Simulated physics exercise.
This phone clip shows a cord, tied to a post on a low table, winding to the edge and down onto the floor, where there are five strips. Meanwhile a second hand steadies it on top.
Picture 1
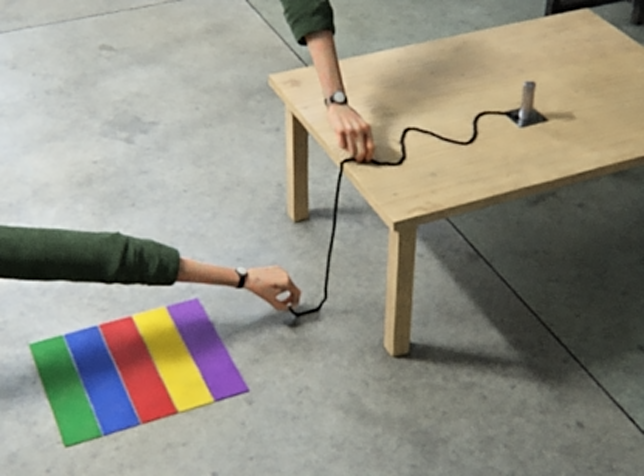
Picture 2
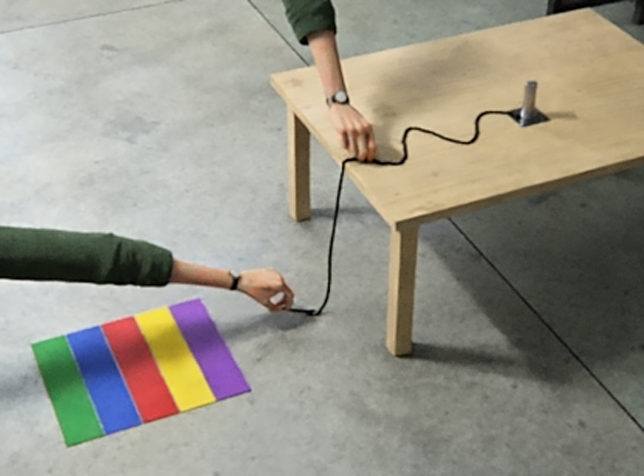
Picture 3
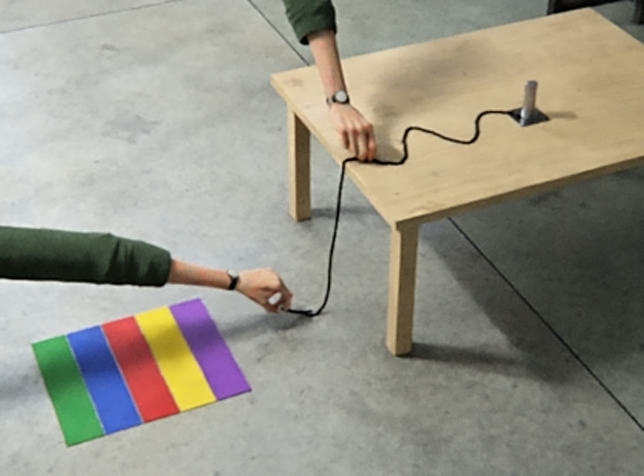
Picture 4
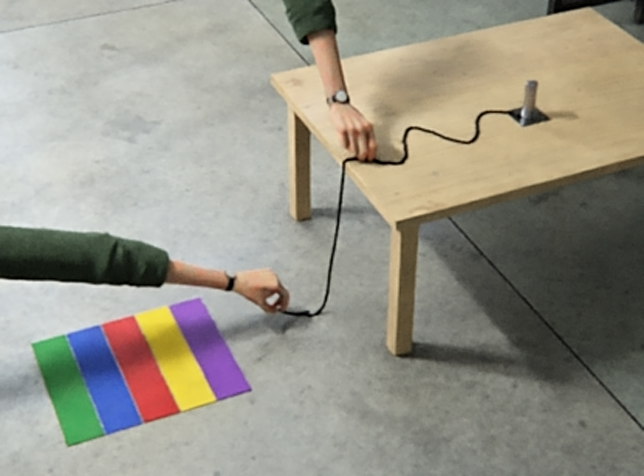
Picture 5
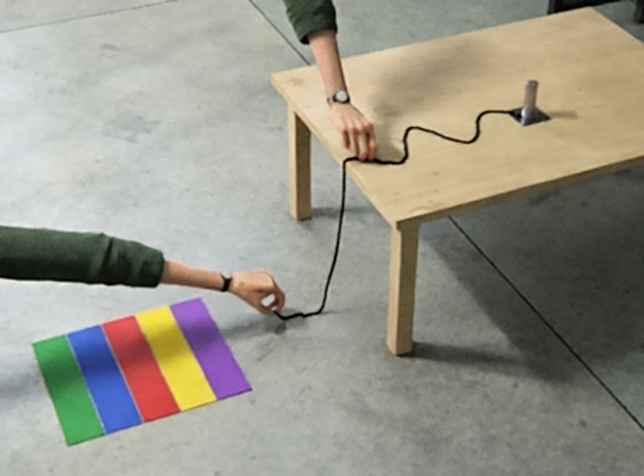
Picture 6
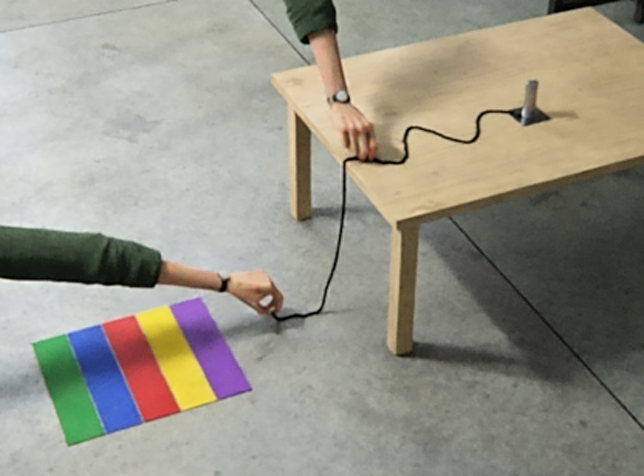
On a concrete floor beside a low wooden table, one hand held a black cord at the table's edge while another drew its lower end slightly left, near a mat of five coloured strips.
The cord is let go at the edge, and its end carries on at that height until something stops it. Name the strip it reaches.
The green strip.
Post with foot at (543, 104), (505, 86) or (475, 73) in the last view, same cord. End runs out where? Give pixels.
The places are (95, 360), (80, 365) and (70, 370).
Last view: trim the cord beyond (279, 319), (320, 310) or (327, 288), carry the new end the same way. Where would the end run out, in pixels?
I'd expect it near (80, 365) on the first try, near (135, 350) on the second and near (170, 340) on the third.
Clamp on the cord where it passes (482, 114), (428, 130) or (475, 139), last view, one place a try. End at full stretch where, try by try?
Results: (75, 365); (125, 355); (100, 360).
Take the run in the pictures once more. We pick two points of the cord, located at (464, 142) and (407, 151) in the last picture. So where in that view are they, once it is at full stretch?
They end up at (428, 142) and (334, 177).
Early on, end near (135, 350); over red.
Midway, end near (89, 363); over blue.
At the end of the slack, end near (62, 371); over green. The end stops over the green strip.
